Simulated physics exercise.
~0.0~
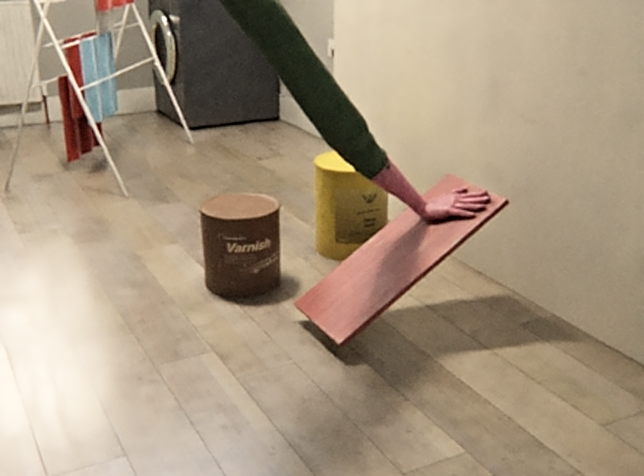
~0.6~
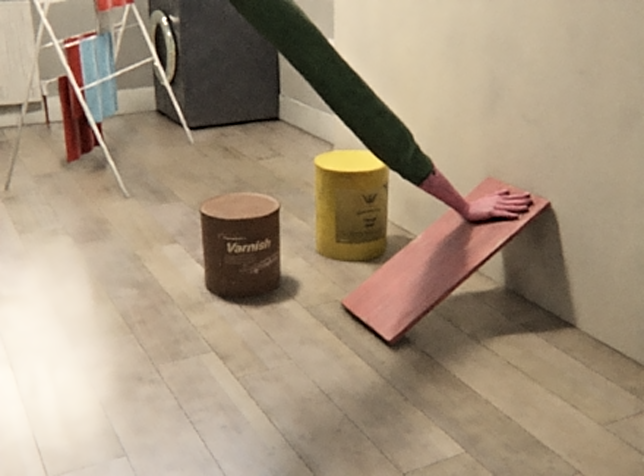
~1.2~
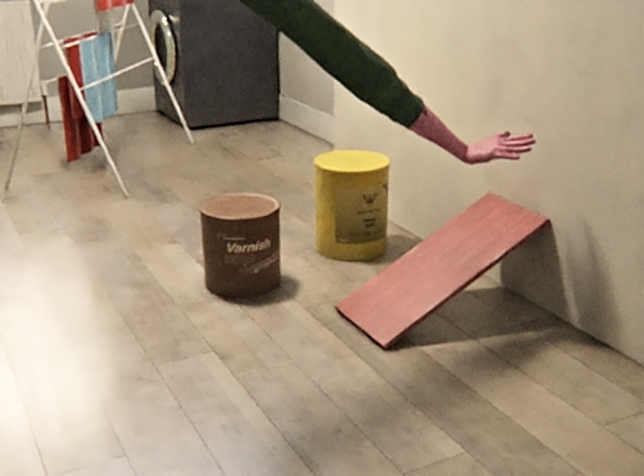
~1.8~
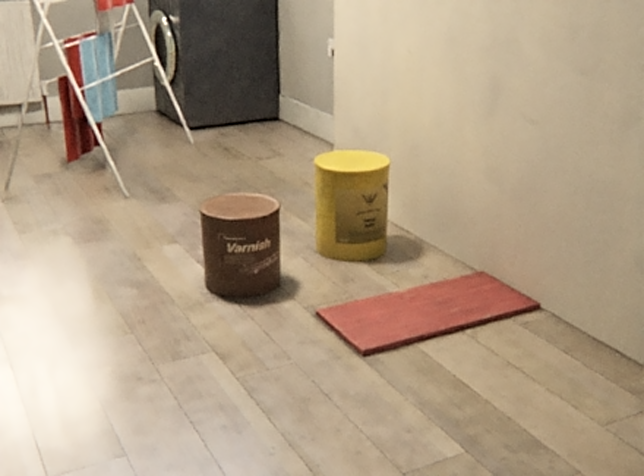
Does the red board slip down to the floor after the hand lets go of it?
Yes, once the hand draws away, the red board slides down the wall and ends up lying flat on the floor.
A red board was leaned against the wall by a hand, beside a brown pail and a yellow one. The hand let go and drew back, and the board slid down until it lay flat on the floor, while both pails stayed put.
